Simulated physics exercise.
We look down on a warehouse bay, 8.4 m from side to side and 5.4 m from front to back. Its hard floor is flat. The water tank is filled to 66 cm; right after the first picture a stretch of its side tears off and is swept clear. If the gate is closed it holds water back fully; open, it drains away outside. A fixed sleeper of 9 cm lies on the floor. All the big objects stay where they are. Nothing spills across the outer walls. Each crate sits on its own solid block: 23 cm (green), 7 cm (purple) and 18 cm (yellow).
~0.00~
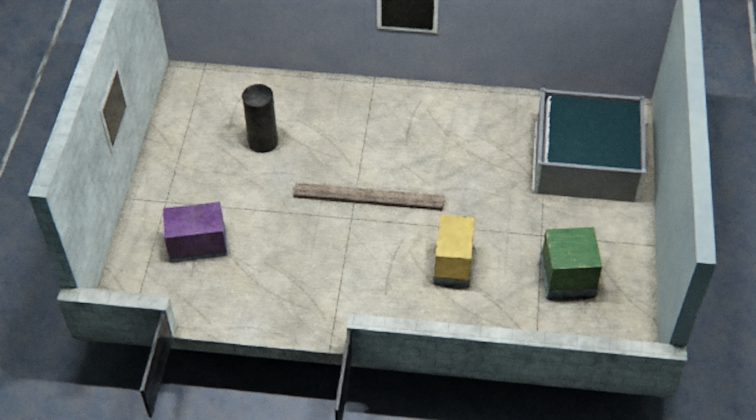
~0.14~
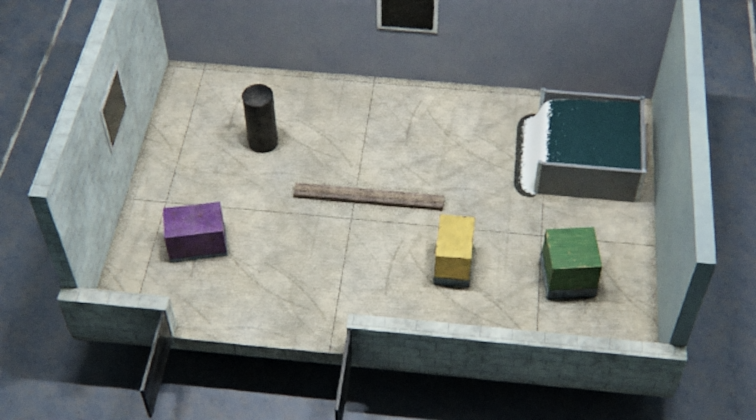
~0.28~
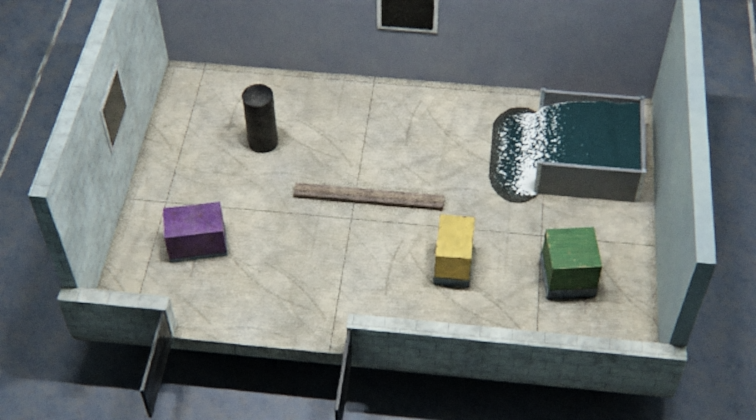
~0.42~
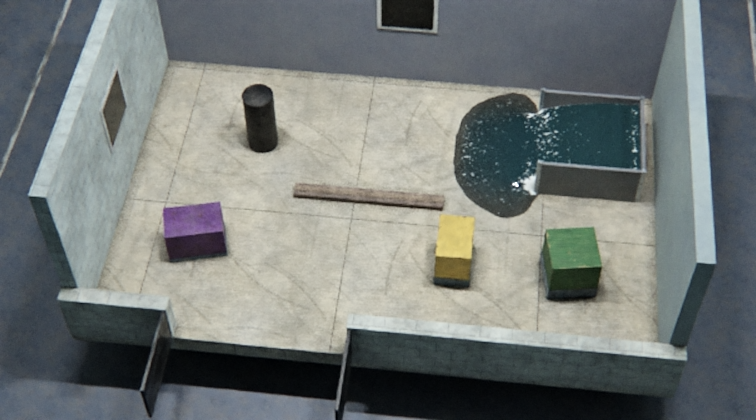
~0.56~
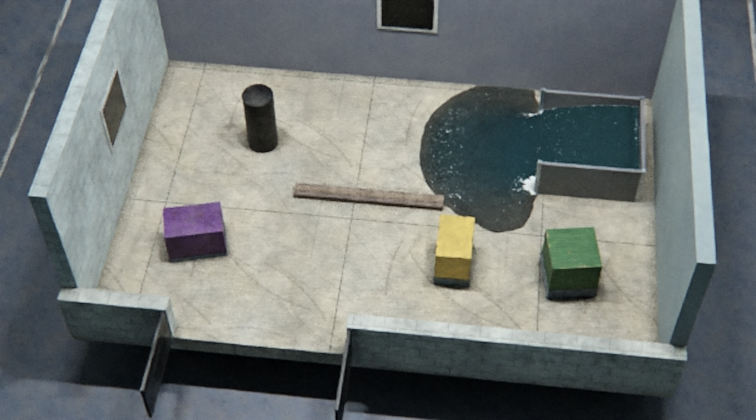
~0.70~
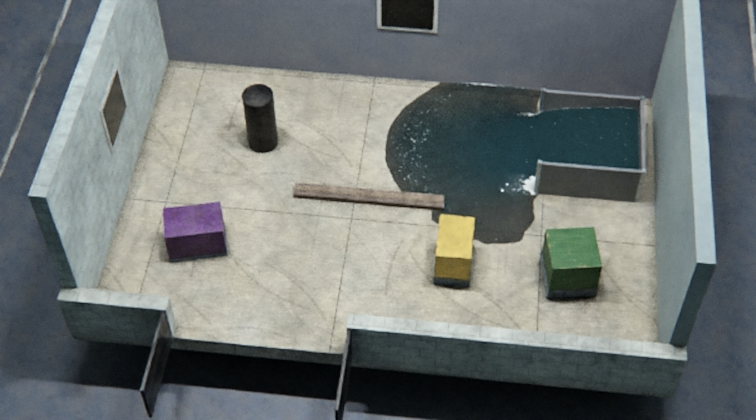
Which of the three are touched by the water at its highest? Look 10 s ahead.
One by one: The green crate escapes dry; the purple crate gets wet; the yellow crate stays dry.
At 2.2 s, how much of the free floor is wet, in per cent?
Near 50 per cent is wet.
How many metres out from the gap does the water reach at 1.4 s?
Some 4.8 m out.
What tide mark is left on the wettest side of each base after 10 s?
Peaks in cm: Green 2, purple 22, yellow 9.
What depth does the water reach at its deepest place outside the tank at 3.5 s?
Roughly 26 cm.
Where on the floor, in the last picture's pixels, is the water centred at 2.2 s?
Around (424, 149).
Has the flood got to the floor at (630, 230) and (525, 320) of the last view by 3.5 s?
In that order: Still dry, not reached.
After 1.4 s water covers 30 % of the floor and is deepest (22 cm) near (523, 159); green plinth not reached, purple plinth not reached, yellow plinth reached.
After 2.2 s water covers 50 % of the floor and is deepest (18 cm) near (284, 147); green plinth not reached, purple plinth not reached, yellow plinth reached.
After 3.5 s water covers 60 % of the floor and is deepest (26 cm) near (165, 74); green plinth not reached, purple plinth reached, yellow plinth reached.
After 6.0 s water covers 60 % of the floor and is deepest (16 cm) near (89, 315); green plinth reached, purple plinth reached, yellow plinth reached.
After 10.0 s water covers 80 % of the floor and is deepest (8 cm) near (89, 315); highest at the green plinth 2 cm, highest at the purple plinth 22 cm, highest at the yellow plinth 9 cm.
